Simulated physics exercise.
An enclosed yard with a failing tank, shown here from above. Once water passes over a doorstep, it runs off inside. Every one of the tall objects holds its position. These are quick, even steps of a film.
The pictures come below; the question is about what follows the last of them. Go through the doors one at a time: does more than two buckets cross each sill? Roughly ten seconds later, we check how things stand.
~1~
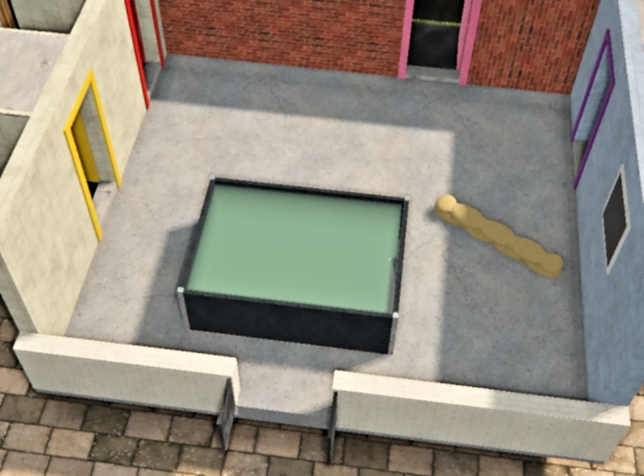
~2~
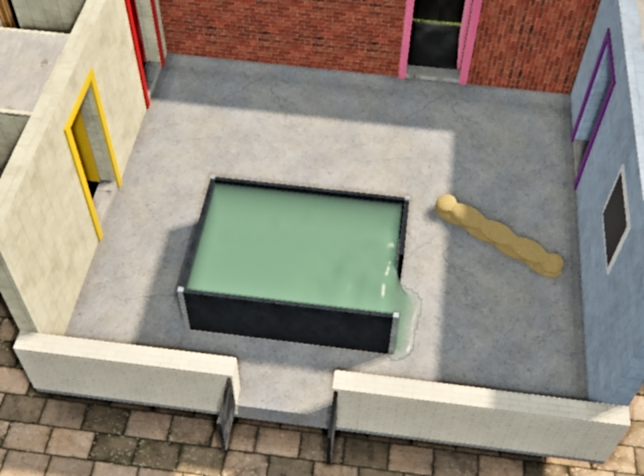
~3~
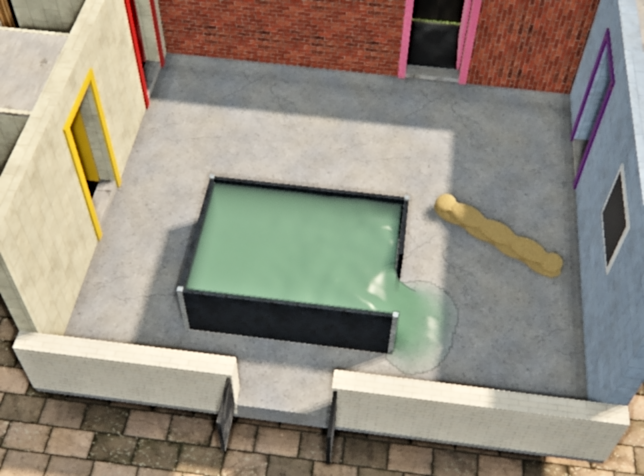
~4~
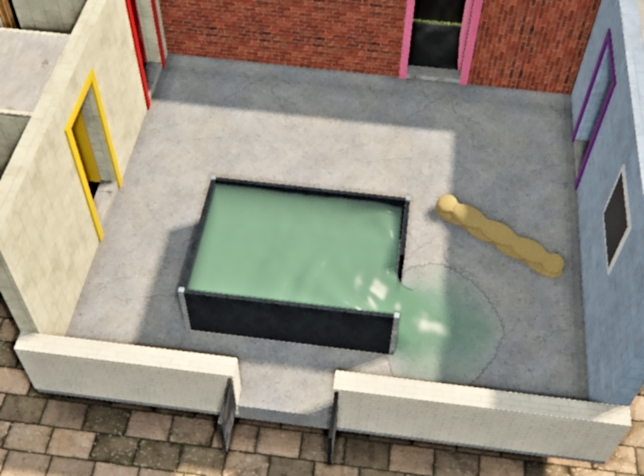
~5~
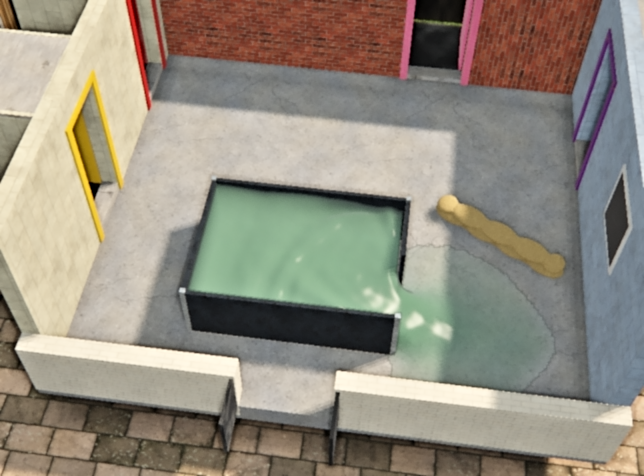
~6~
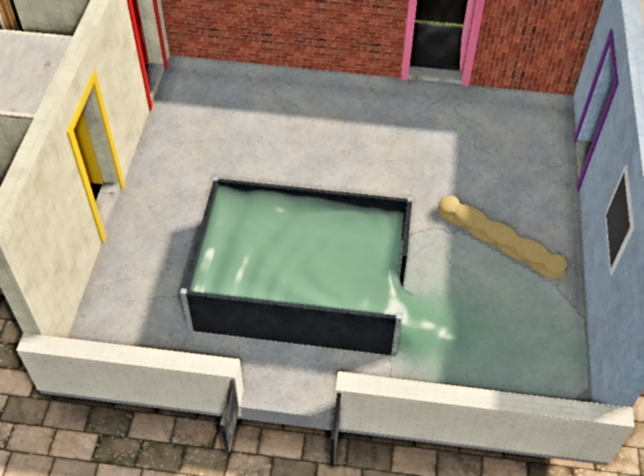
In order: Pink door: No more than two buckets; purple door: No more than two buckets; yellow door: No more than two buckets; red door: No more than two buckets.
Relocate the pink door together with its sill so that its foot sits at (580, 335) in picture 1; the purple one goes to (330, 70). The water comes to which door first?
That is the pink one.
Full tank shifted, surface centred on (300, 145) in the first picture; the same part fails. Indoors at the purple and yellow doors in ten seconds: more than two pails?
Looking at it, purple breaks the limit and yellow comes in under.
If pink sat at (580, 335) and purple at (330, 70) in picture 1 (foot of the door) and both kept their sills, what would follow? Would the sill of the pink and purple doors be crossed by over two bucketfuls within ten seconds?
Looking at it, the pink door tops the limit, and the purple door fails to reach the limit.
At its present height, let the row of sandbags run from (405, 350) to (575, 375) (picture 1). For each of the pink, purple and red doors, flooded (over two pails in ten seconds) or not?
As I see it, the pink door rises above, the purple door rises above, and the red door remains below.
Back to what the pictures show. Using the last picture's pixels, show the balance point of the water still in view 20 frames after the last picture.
Close to (399, 297).
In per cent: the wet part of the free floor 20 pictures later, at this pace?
Near 40 in a hundred.
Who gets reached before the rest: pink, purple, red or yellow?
The one in purple, before the others.
A moment on, water covers 15 % of the floor; the pink door not reached, the purple door not reached, the yellow door not reached, the red door not reached.
Next, water covers 25 % of the floor; the pink door not reached, the purple door wet at the sill, nothing in, the yellow door not reached, the red door not reached.
Then, water covers 40 % of the floor; the pink door not reached, the purple door wet at the sill, nothing in, the yellow door not reached, the red door not reached.
Later, water covers 85 % of the floor; the pink door wet at the sill, nothing in, the purple door wet at the sill, nothing in, the yellow door not reached, the red door not reached.
In the end, water covers 95 % of the floor; the pink door under two buckets in, the purple door wet at the sill, nothing in, the yellow door wet at the sill, nothing in, the red door under two buckets in.
